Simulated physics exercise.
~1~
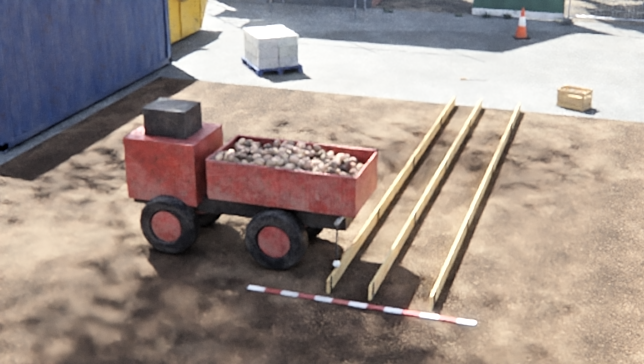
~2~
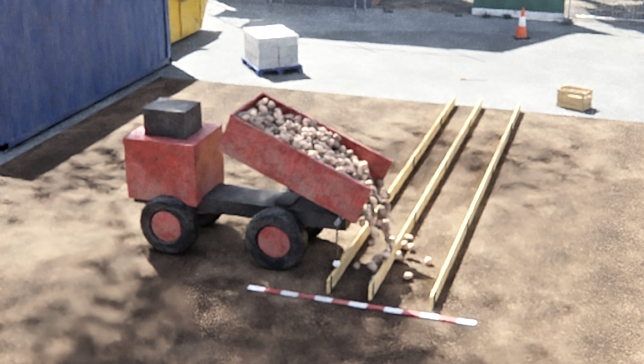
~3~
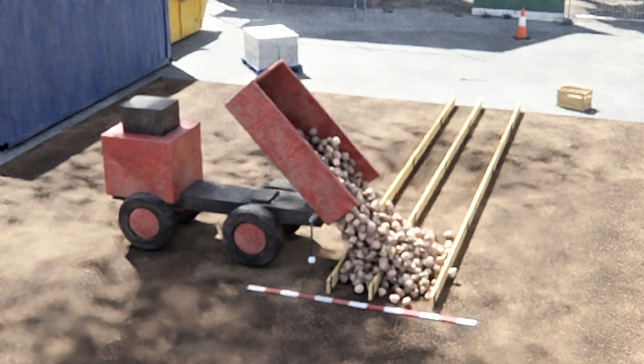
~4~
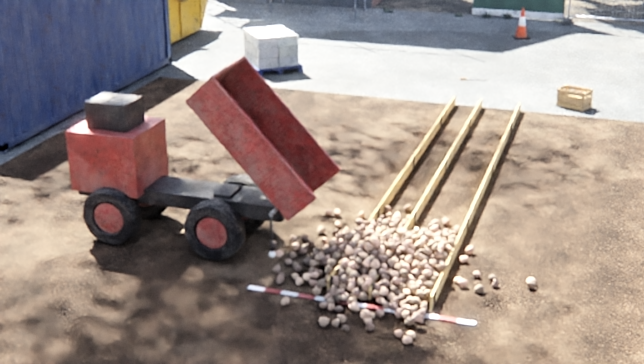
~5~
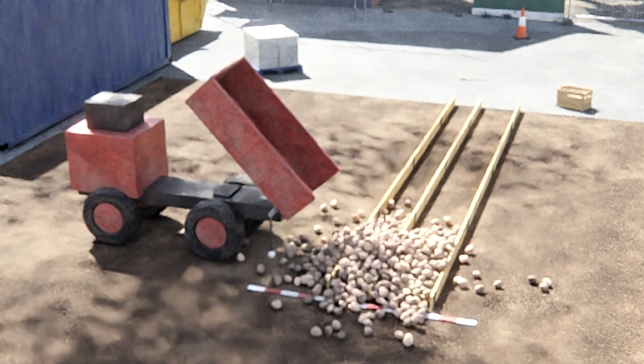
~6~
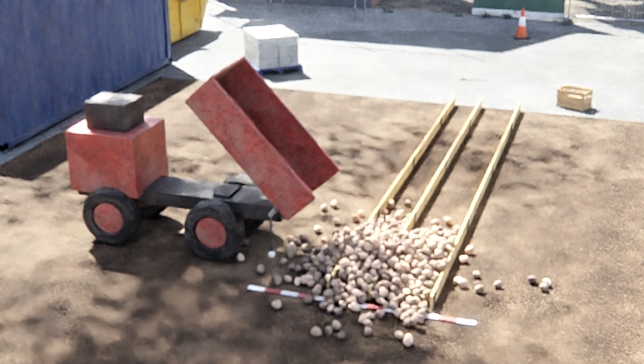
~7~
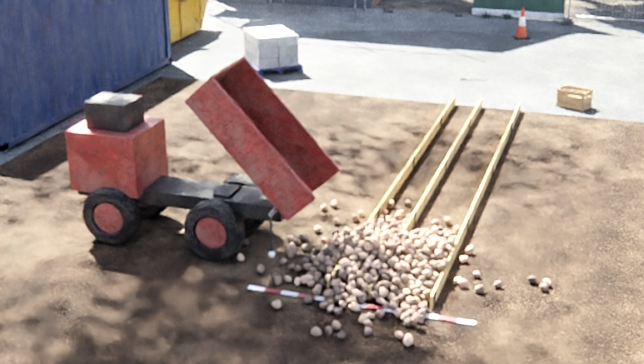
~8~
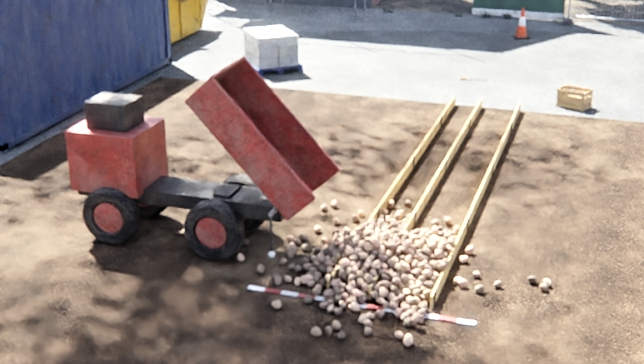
In a sunlit dirt yard, a red tipper raises its body and pours pale cobbles over three wooden boards and a striped staff while rolling a little left, then stops with the emptied body still raised and the stones heaped across the boards' near ends, a few scattered around.
